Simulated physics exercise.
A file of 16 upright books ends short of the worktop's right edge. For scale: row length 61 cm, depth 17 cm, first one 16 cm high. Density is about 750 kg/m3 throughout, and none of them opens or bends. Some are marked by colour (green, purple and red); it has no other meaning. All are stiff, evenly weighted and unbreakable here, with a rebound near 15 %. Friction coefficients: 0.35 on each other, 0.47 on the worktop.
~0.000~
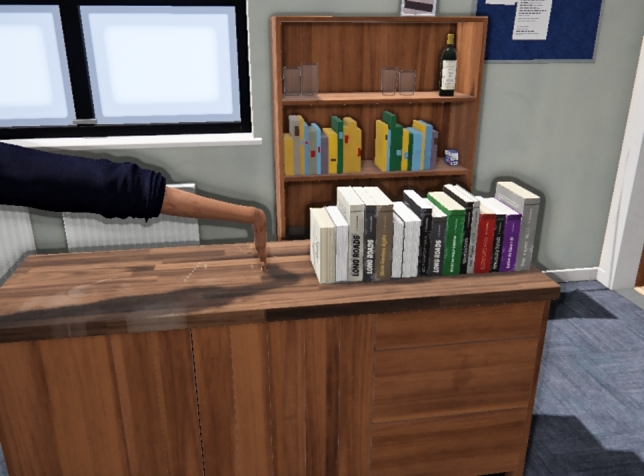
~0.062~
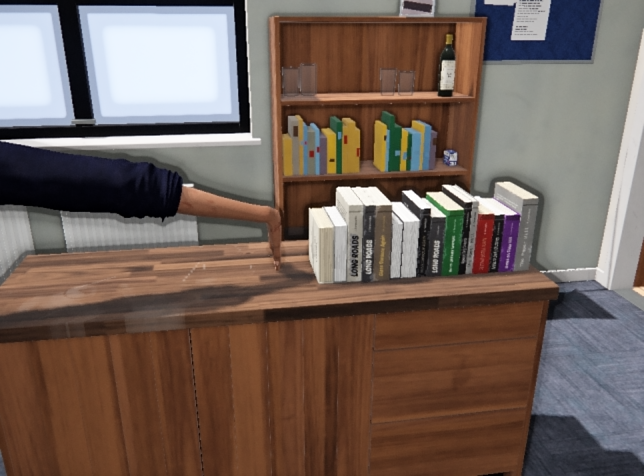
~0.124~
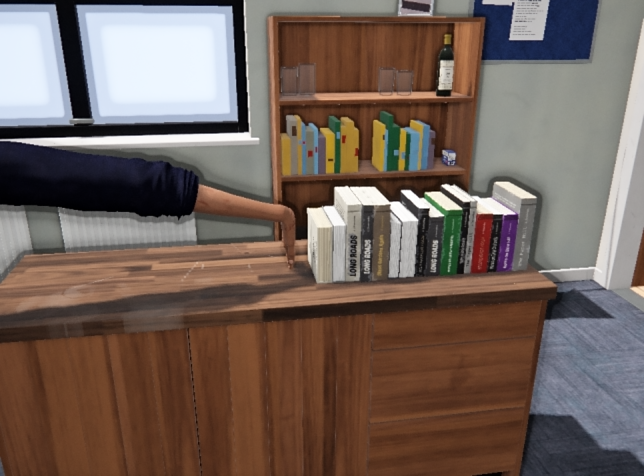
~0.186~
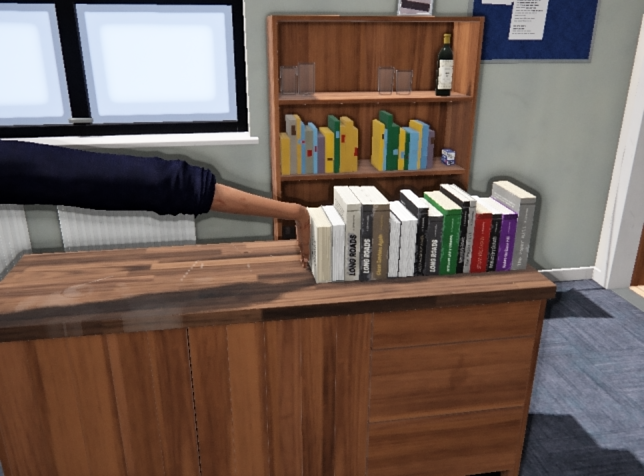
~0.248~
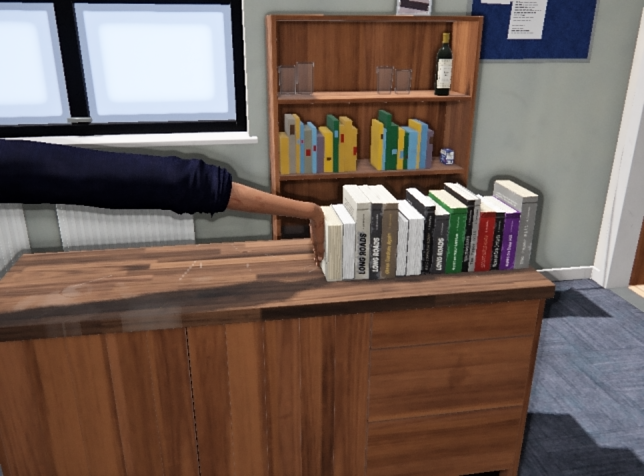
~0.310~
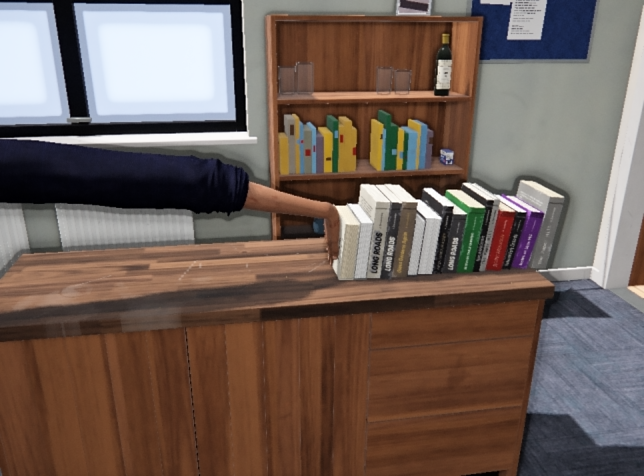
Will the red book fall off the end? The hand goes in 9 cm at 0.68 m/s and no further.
That book goes over the edge.
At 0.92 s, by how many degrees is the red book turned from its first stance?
Roughly 50°.
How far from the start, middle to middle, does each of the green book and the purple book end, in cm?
Moved: Green 20, purple 90.
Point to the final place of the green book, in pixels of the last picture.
Around (501, 238).
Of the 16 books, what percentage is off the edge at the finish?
Near 25 per cent.
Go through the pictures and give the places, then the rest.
In the first frame (places mark the middle of the side facing us), hand (254, 232) 14 cm from the first; red book (485, 244); green book (454, 243); purple book (511, 244); nothing disturbed.
In the second frame, hand (269, 231) 9 cm from the first; red book (484, 244).
In the third frame, hand (283, 230) 52 mm from the first; red book (482, 244).
In the fourth frame, hand (297, 229) 10 mm from the first; red book (481, 244).
In the fifth frame, hand (312, 227) 33 mm in; red book (485, 242) shifted 14 mm; green book (456, 241) shifted 19 mm; 13 disturbed, none off the edge.
In the sixth frame, hand (326, 227) 7 cm in; red book (501, 241) leaning 7°; purple book (529, 241) leaning 11°; green book (471, 241) leaning 5°; 16 disturbed, none off the edge.
After 0.37 s, none of the 16 books off the edge, 16 disturbed; red book leaning 14°; purple book leaning 25°.
After 0.46 s, none of the 16 books off the edge, 16 disturbed; red book leaning 32°; purple book leaning 48°, 55 mm lower.
After 0.66 s, 3 of the 16 books off the edge; red book on its side; purple book on its side.
After 0.92 s, 4 of the 16 books off the edge; red book leaning 47°, 70 cm lower; green book leaning 69°.
By the end (1.2 s), 4 of the 16 books off the edge; red book on its side; green book leaning 71°; purple book leaning 64°, 78 cm lower. As the last picture would show them, middles, red book near (441, 426), green book near (502, 238).
